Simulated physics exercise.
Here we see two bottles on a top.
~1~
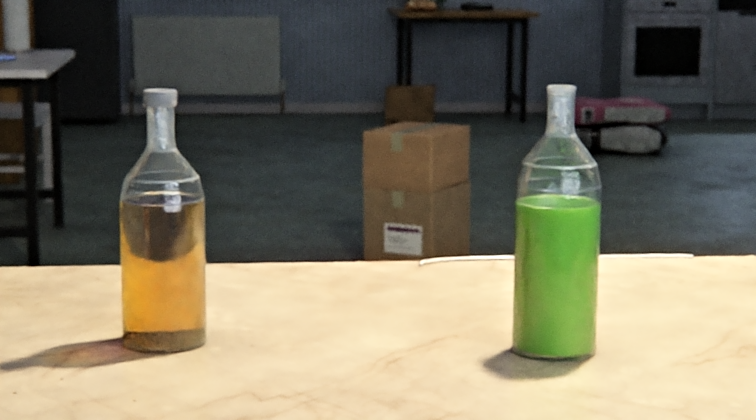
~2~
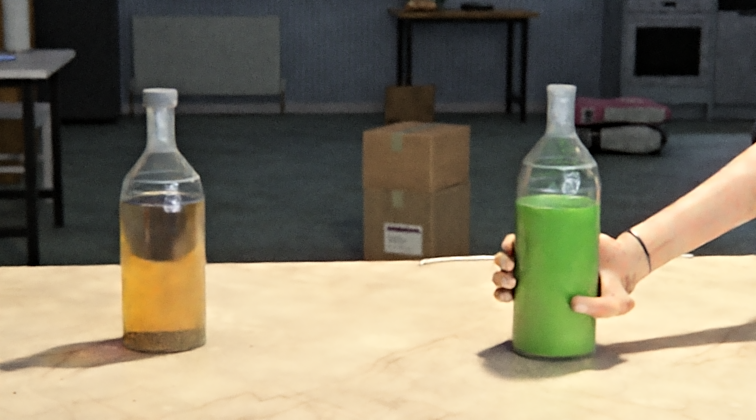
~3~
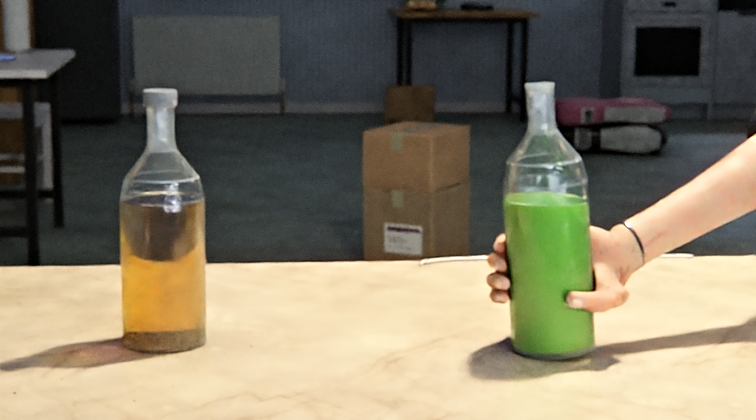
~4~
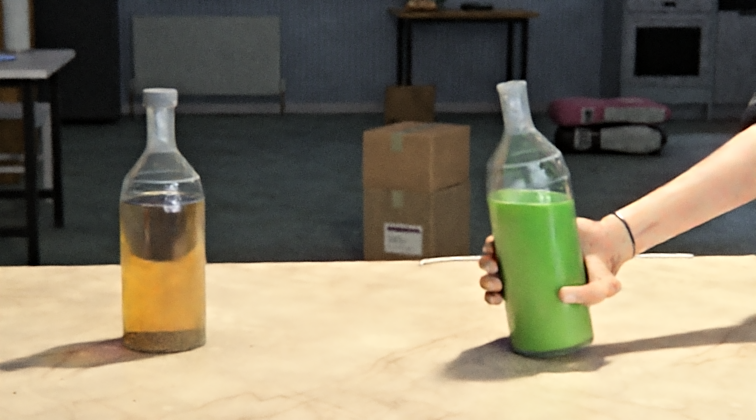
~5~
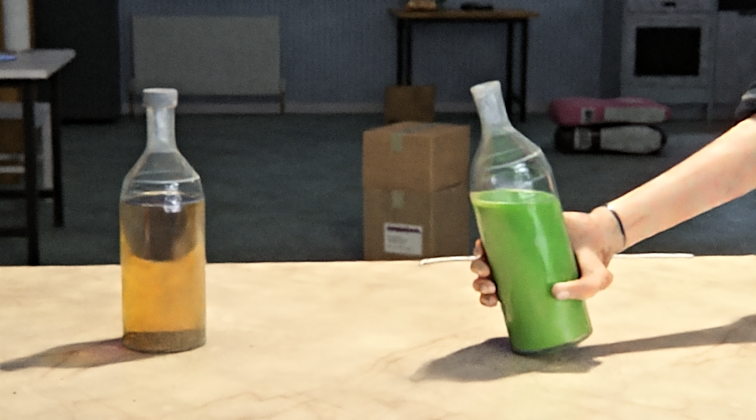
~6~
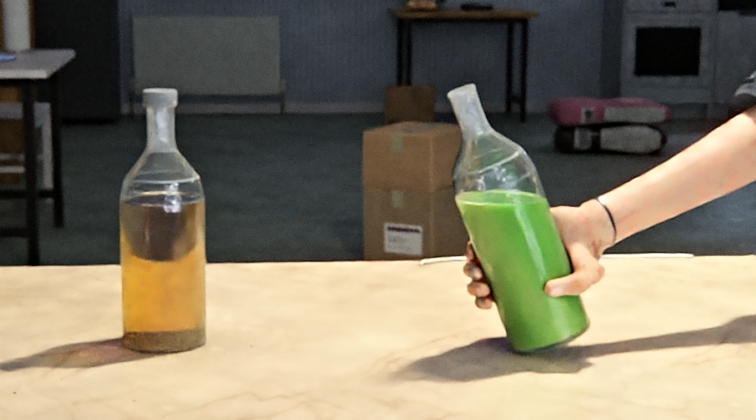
A hand gripping an open bottle of green liquid and tilting it leftward, beside a still, capped bottle of amber liquid.
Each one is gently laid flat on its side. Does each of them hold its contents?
Left: Yes; right: No.
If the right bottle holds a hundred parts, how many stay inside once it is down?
I'd say close to 45 per cent is kept.
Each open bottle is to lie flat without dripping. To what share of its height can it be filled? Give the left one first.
Around 24 percent, then around 26 percent.
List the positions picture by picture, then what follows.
Both stand upright; right bottle (558, 218) about half full, open; left bottle (162, 217) about half full, capped, in the first frame.
A hand takes the right bottle; right bottle about half full, surface at (558, 202); left bottle about half full, surface at (162, 200), in the second frame.
The right bottle is being lowered; right bottle (546, 215) about half full; left bottle (162, 217) about half full, in the third frame.
The right bottle is being lowered; right bottle about half full, surface at (530, 197); left bottle about half full, surface at (162, 200), in the fourth frame.
The right bottle is being lowered; right bottle (519, 211) about half full; left bottle (162, 217) about half full, in the fifth frame.
The right bottle is being lowered; right bottle (506, 212) tipped 20°, open; left bottle about half full, surface at (162, 200), capped, in the sixth frame.
A moment on, the right bottle is nearly down; right bottle, all still inside.
Further on, the right bottle lies flat; right bottle, a puddle at its mouth.
When it is over, both lie flat; right bottle, a puddle at its mouth; left bottle, all still inside.
